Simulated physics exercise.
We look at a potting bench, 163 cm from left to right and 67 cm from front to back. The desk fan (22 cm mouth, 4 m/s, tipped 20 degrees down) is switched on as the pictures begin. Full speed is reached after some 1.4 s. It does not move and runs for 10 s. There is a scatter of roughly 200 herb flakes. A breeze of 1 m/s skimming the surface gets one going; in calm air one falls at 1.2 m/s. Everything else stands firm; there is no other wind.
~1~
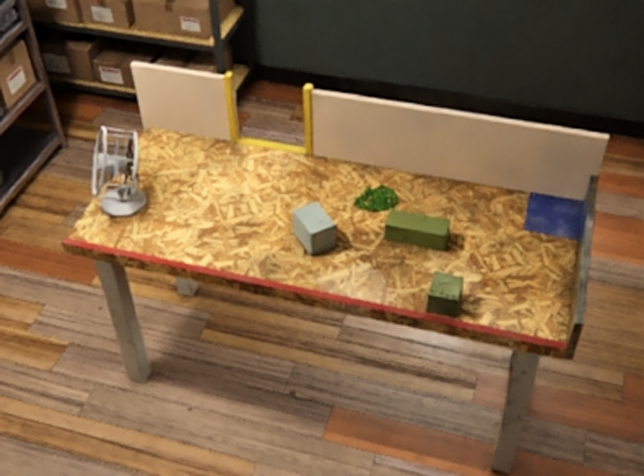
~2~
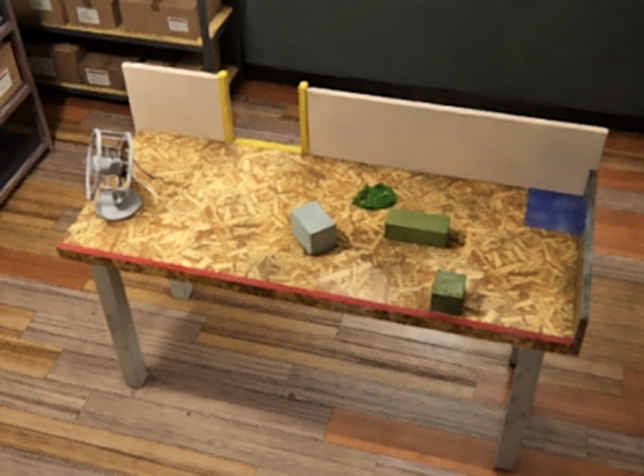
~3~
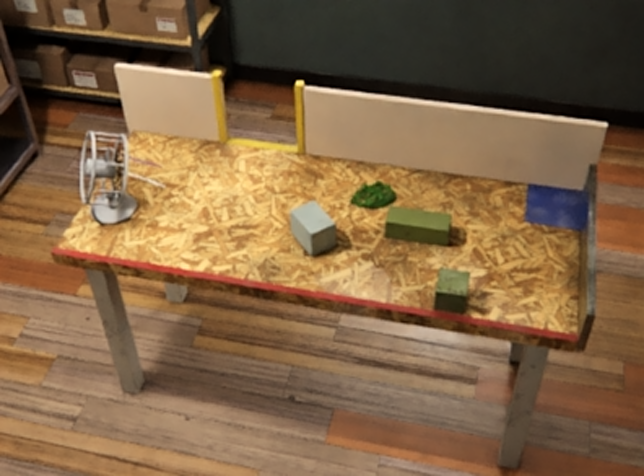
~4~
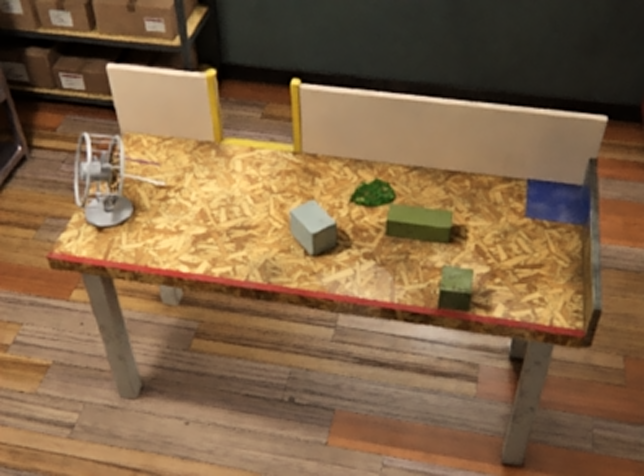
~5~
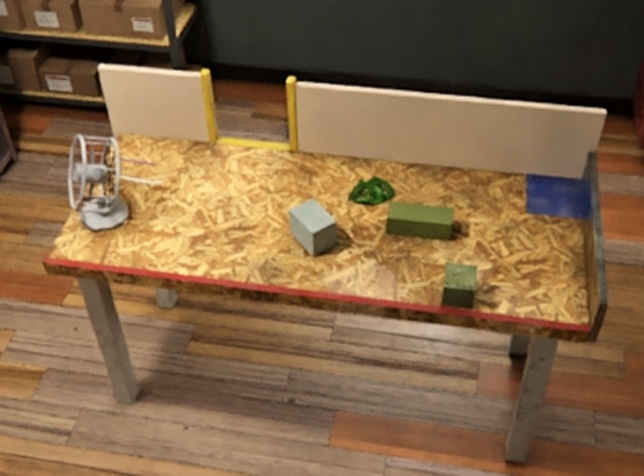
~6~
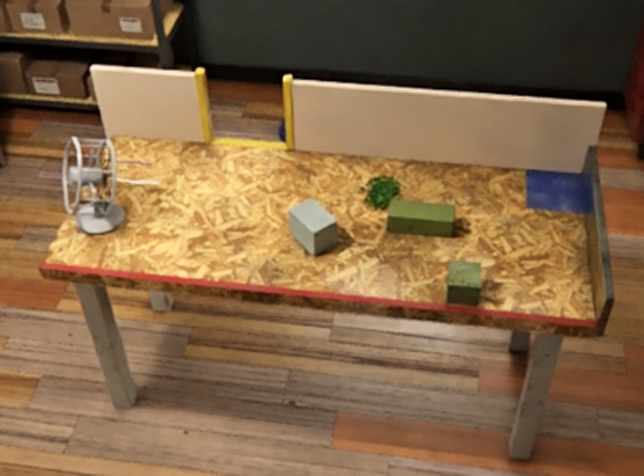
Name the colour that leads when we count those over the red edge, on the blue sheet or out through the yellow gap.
The biggest group is at the red one.
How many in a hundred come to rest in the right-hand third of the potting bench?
Near 10 %.
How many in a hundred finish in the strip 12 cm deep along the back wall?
Some 0 per cent.
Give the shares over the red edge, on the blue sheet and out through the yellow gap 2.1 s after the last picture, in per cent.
About 90 % red, 0 % blue, 0 % yellow.
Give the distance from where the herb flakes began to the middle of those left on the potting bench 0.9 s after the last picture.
About 55 cm.
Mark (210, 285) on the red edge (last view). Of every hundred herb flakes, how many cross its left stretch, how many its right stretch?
Some 0 % left, 90 % right.
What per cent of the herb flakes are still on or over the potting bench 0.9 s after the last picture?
Near 15 %.
Then, 0.9 s after the last picture, 0 % are out through the yellow gap, 0 % on the blue sheet and 84 % over the red edge; the middle of those still in play is near (566, 267); 6 % have settled or left.
Then, 2.1 s after the last picture, 0 % are out through the yellow gap, 0 % on the blue sheet and 88 % over the red edge; 88 % have settled or left.
Then, 4.4 s after the last picture, 0 % are out through the yellow gap, 0 % on the blue sheet and 90 % over the red edge; 90 % have settled or left.
Then, 8.9 s after the last picture, at the end, 0 % are out through the yellow gap, 0 % on the blue sheet and 90 % over the red edge.
